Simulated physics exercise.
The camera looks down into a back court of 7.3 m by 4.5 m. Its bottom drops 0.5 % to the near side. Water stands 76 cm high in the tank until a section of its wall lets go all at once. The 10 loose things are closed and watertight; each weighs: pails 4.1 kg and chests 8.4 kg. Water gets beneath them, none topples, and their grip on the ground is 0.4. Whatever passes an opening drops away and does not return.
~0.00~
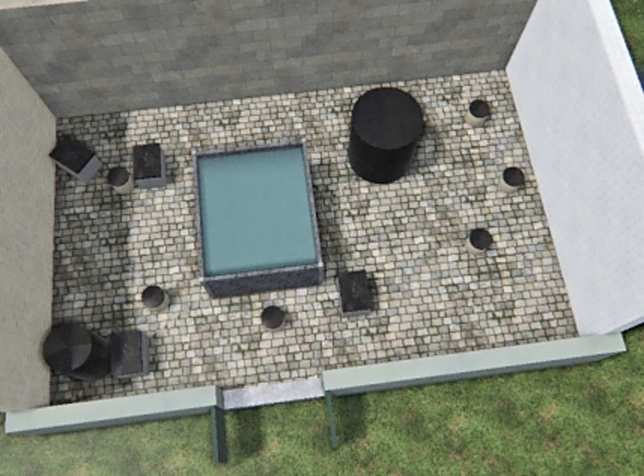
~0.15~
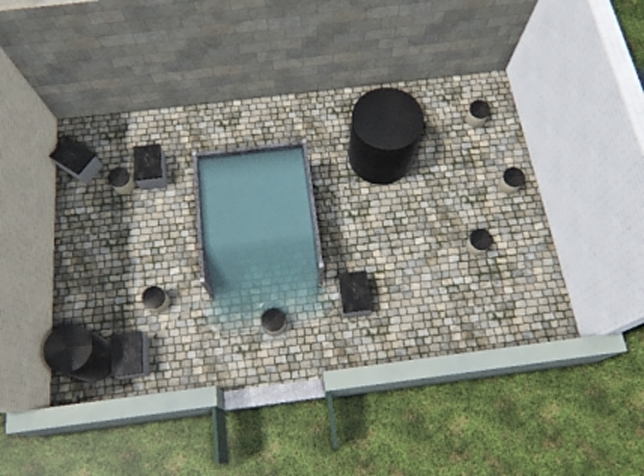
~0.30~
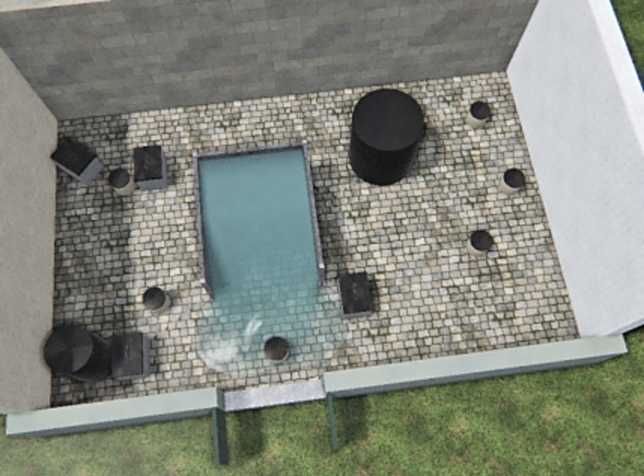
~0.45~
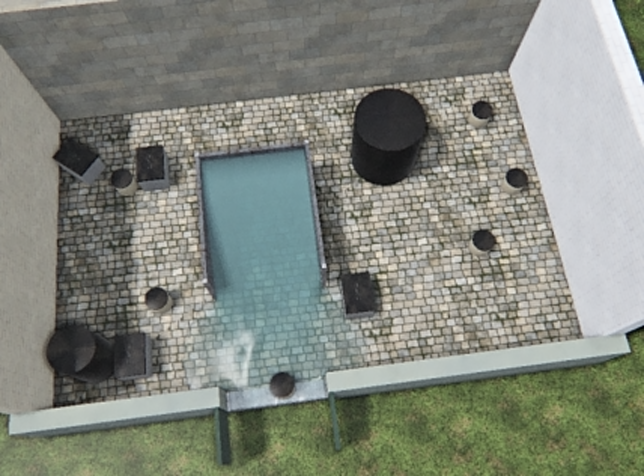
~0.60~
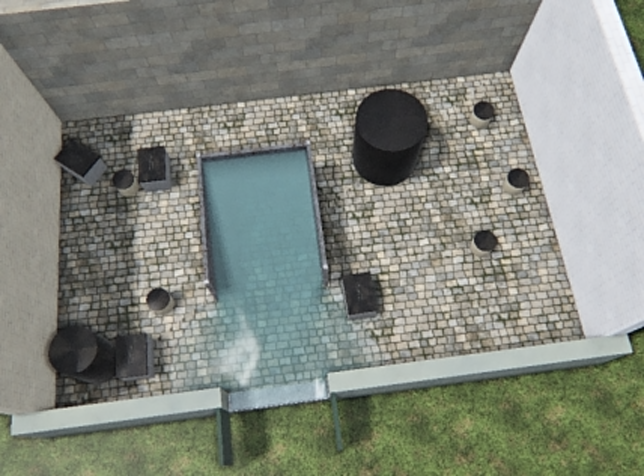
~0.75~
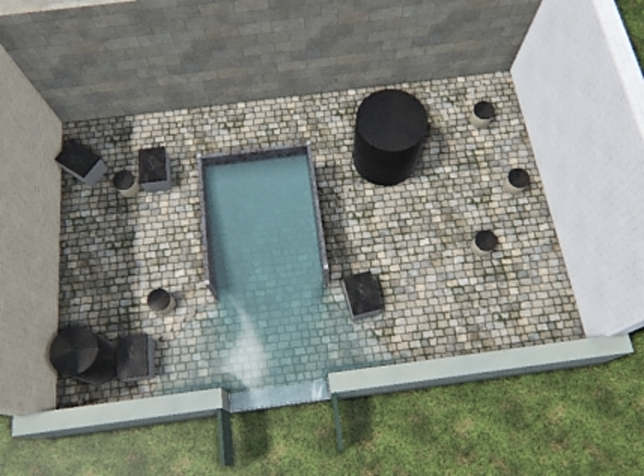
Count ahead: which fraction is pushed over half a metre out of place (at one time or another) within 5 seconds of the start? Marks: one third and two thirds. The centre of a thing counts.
It is from one to two thirds.
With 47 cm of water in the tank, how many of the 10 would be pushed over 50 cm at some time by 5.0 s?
Then 2.
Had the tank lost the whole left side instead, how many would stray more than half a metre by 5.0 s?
Then 7.
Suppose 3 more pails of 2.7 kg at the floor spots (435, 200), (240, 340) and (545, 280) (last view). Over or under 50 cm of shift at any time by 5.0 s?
In turn: Less, over, more.
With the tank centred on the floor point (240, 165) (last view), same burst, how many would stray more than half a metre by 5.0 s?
In that case 6 of them.
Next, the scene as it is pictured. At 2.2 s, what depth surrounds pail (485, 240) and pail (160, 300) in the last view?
Roughly 1 and 1 cm.
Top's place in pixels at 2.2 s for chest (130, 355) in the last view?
Near (134, 312).
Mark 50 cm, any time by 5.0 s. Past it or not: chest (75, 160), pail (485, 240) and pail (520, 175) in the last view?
In that order: Past it, short of it, over.
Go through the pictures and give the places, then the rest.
In the first frame, a chest at (354, 290), on the bottom; a pail at (118, 176) rests on the ground; water covers 2.6 m2; 0 of 10 have shifted.
In the second frame, a chest at (355, 291), on the bottom; a pail at (118, 177), on the bottom; water covers 3.5 m2; 0 of 10 have shifted.
In the third frame, a chest at (355, 292), on the bottom; a pail at (119, 178), on the bottom; 4.7 m2 under water; 1 of 10 have shifted.
In the fourth frame, a chest at (358, 292) rests on the ground; a pail at (121, 178), on the bottom; water covers 5.9 m2; 1 of 10 have shifted.
In the fifth frame, a chest at (360, 293), on the bottom; a pail at (123, 179) rests on the ground; 6.3 m2 under water; 1 of 10 have shifted.
In the sixth frame, a chest at (362, 292) rests on the ground, 3 cm from its start; a pail at (123, 180) rests on the ground; 6.5 m2 under water; 1 of 10 have shifted.
After 1.1 s 1 of 10 are over 50 cm from their spots; 0 afloat.
After 2.2 s 2 of 10 are over 50 cm from their spots; 0 afloat.
After 3.5 s 2 of 10 are over 50 cm from their spots; 0 afloat.
After 5.0 s 4 of 10 are over 50 cm from their spots, and 4 have been at some point; 1 afloat.
